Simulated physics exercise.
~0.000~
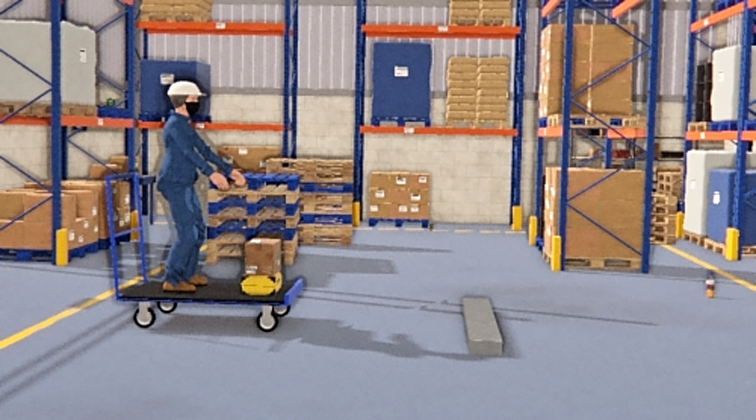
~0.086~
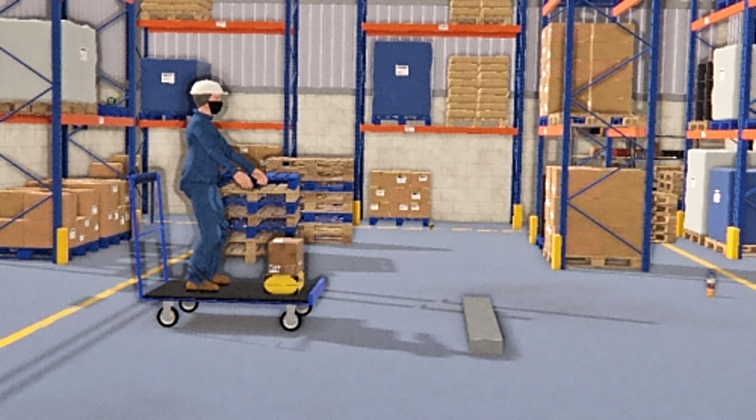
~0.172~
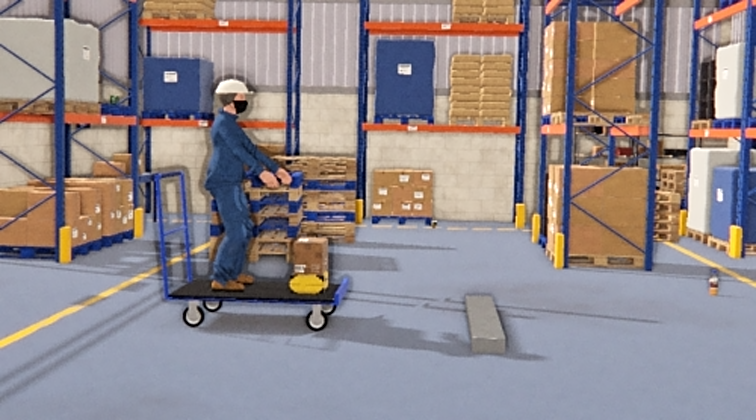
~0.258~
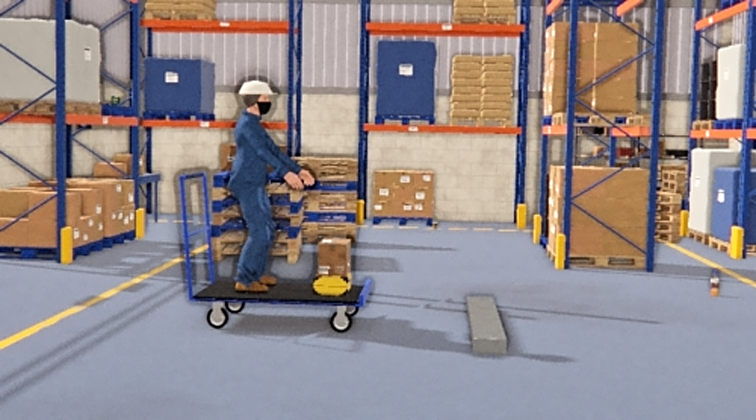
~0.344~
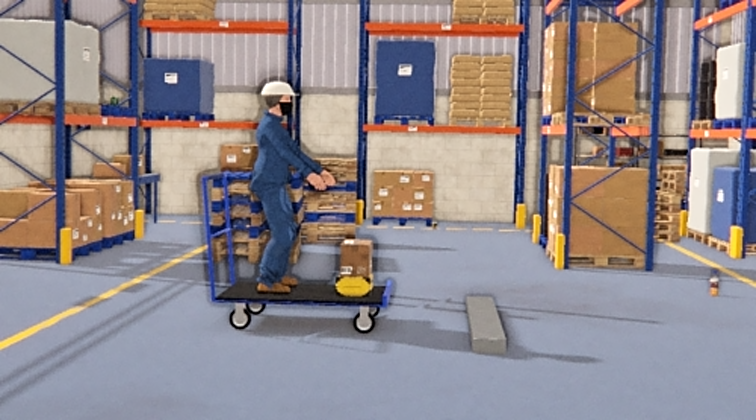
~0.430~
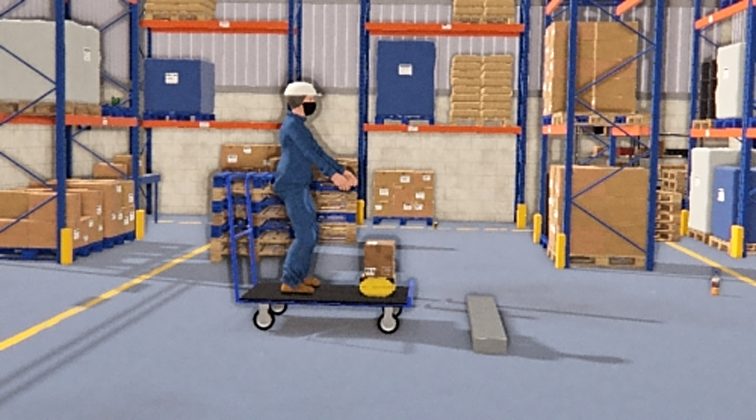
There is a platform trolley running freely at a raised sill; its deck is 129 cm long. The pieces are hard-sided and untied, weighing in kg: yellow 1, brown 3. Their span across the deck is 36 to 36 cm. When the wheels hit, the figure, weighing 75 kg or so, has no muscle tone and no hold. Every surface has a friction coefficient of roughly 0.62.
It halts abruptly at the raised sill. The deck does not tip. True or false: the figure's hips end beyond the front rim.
True.
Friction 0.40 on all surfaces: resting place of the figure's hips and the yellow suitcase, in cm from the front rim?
The hips would end 90 past the front rim, and the yellow one 20 behind it.
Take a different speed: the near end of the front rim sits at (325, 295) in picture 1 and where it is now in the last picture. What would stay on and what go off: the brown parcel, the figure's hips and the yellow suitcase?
Then brown off, hips on, yellow on.
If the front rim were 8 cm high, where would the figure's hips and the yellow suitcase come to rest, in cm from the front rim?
The hips would end 30 cm past the front rim, and the yellow item 20 cm behind it.
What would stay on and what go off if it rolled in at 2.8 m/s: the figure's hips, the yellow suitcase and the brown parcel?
Result: Hips gone; yellow safe; brown gone.
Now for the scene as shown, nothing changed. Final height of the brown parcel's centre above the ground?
About 15 cm above the ground.
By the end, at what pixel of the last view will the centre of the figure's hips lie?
End point: About (510, 288) px.
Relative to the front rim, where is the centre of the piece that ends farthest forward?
Close to 60 cm out past the front rim.
The wheels strike at 0.69 s.
After 0.94 s the figure's hips are 44 cm behind the rim, near (428, 223) in the last picture's view.
After 1.24 s the figure's hips are 25 cm behind the rim, near (453, 223) in the last picture's view.
After 1.69 s the figure's hips are 26 cm past the rim, near (516, 274) in the last picture's view.
Final state at 3.7 s, past the rim, brown parcel and the figure's hips; behind it, yellow suitcase.
